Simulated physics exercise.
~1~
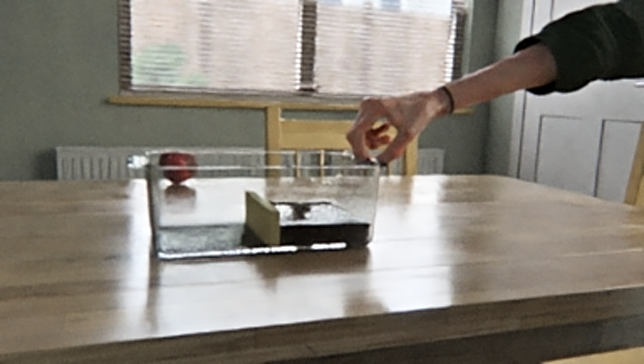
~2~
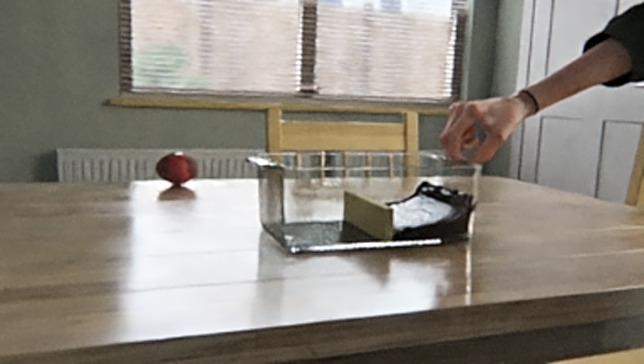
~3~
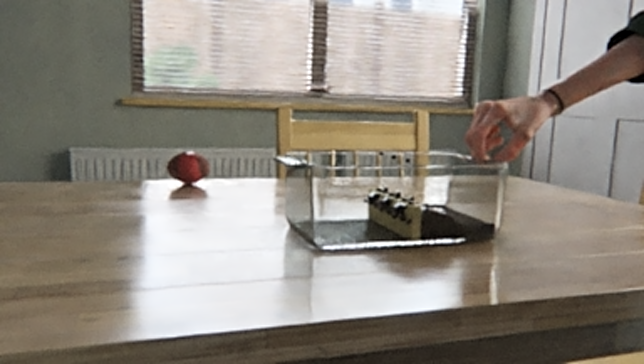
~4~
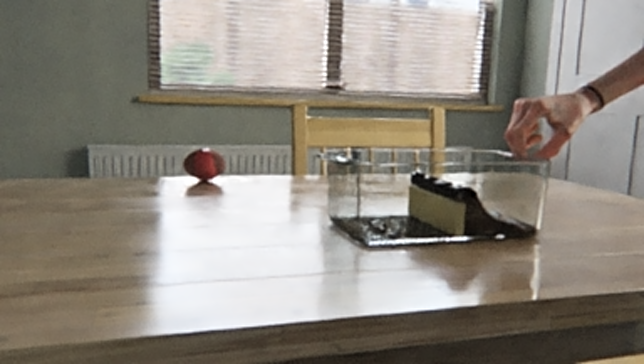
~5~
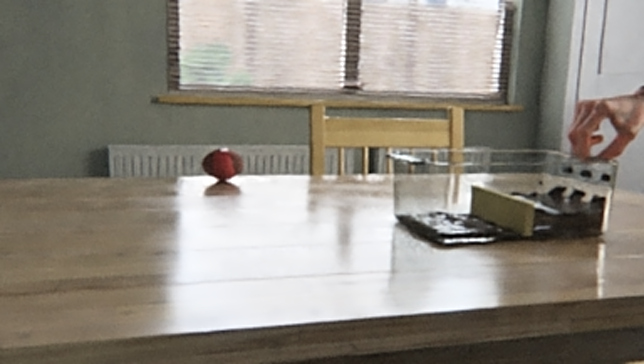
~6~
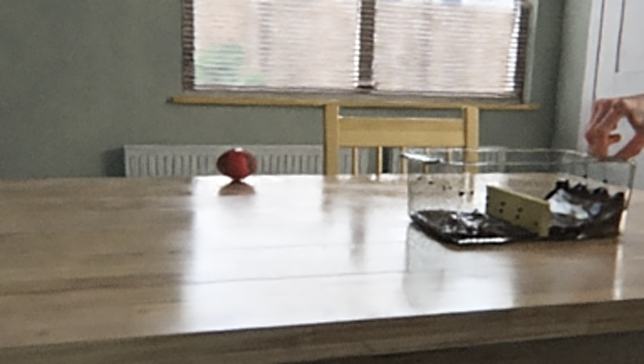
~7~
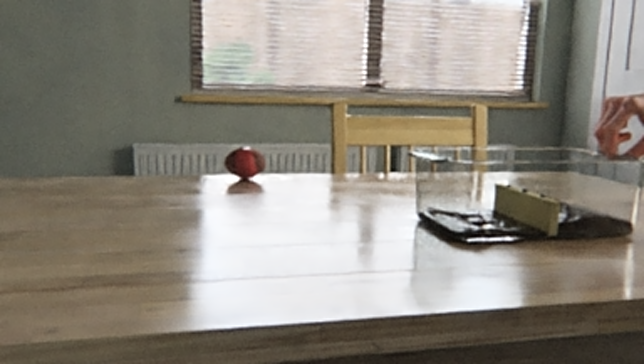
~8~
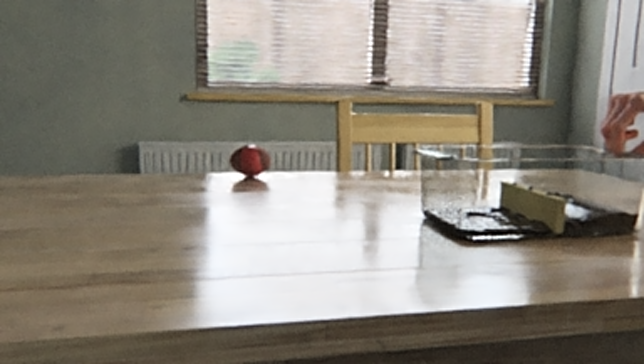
Dining table by a window, a hand pulling a clear tub rightward, dark liquid sloshing over its divider and settling on both sides.
